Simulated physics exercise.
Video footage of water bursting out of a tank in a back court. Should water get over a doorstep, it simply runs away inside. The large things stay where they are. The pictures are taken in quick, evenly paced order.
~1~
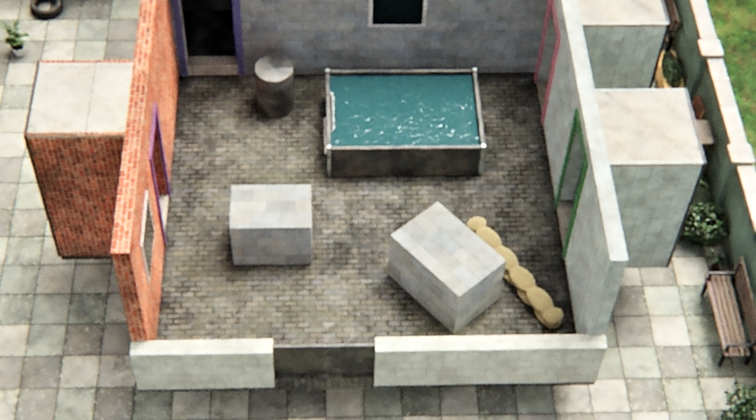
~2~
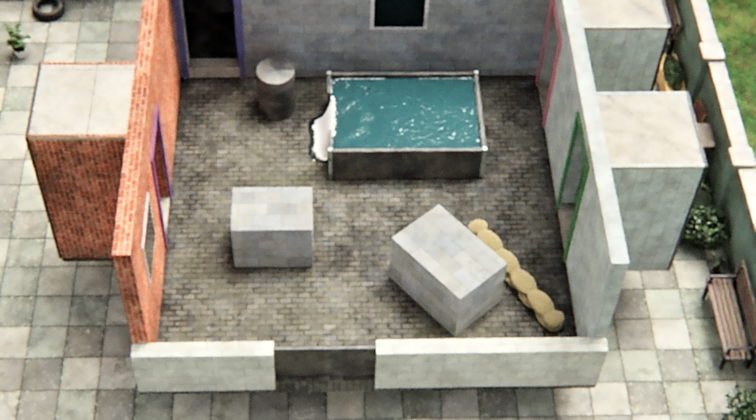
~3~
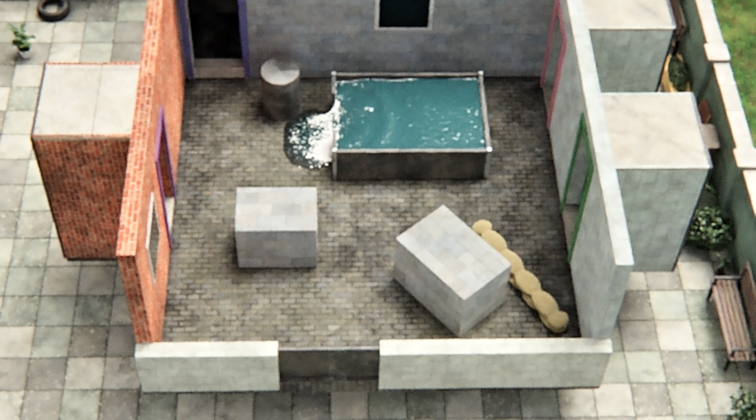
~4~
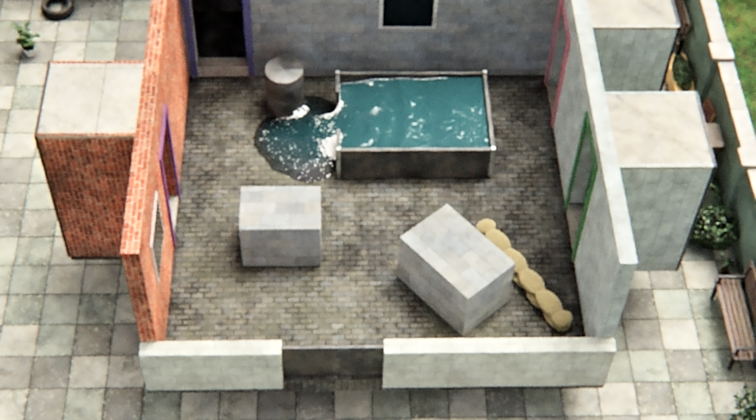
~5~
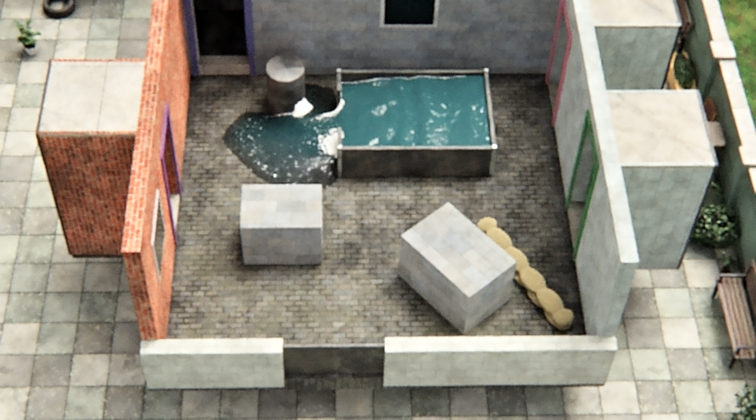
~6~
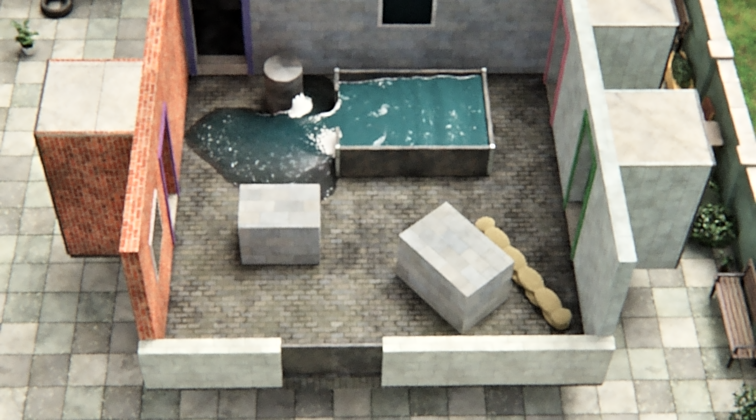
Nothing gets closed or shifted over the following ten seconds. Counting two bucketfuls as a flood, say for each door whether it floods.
Door by door: Purple door - flooded; pink door - flooded; green door - not flooded; blue door - not flooded.
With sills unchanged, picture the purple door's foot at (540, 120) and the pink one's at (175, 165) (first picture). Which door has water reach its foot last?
That would be the green-painted one.
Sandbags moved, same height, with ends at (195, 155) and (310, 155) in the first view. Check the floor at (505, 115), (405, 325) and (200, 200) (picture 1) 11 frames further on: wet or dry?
In turn: Dry, clear, covered.
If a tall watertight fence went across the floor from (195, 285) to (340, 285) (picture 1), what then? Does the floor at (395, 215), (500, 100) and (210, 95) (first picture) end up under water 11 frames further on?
Taking the three spots in turn, they are unwetted, unwetted and inundated.
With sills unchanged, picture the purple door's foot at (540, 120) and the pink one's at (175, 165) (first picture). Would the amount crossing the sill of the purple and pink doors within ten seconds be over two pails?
Purple: Does not flood; pink: Gets flooded.
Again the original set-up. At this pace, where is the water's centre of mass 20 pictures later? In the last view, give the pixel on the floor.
At roughly (328, 155).
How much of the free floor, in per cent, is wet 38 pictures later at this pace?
That comes to about 65 per cent.
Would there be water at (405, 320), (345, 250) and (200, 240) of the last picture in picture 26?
In turn, the points end up high and dry, high and dry and soaked.
A moment on, water covers 20 % of the floor; the purple door wet at the sill, nothing in, the pink door not reached, the green door not reached, the blue door not reached.
Next, water covers 30 % of the floor; the purple door under two buckets in, the pink door not reached, the green door not reached, the blue door wet at the sill, nothing in.
Then, water covers 45 % of the floor; the purple door over two buckets in, the pink door not reached, the green door not reached, the blue door wet at the sill, nothing in.
Later, water covers 65 % of the floor; the purple door over two buckets in, the pink door under two buckets in, the green door not reached, the blue door under two buckets in.
In the end, water covers 95 % of the floor; the purple door over two buckets in, the pink door far over two buckets in, the green door wet at the sill, nothing in, the blue door under two buckets in.
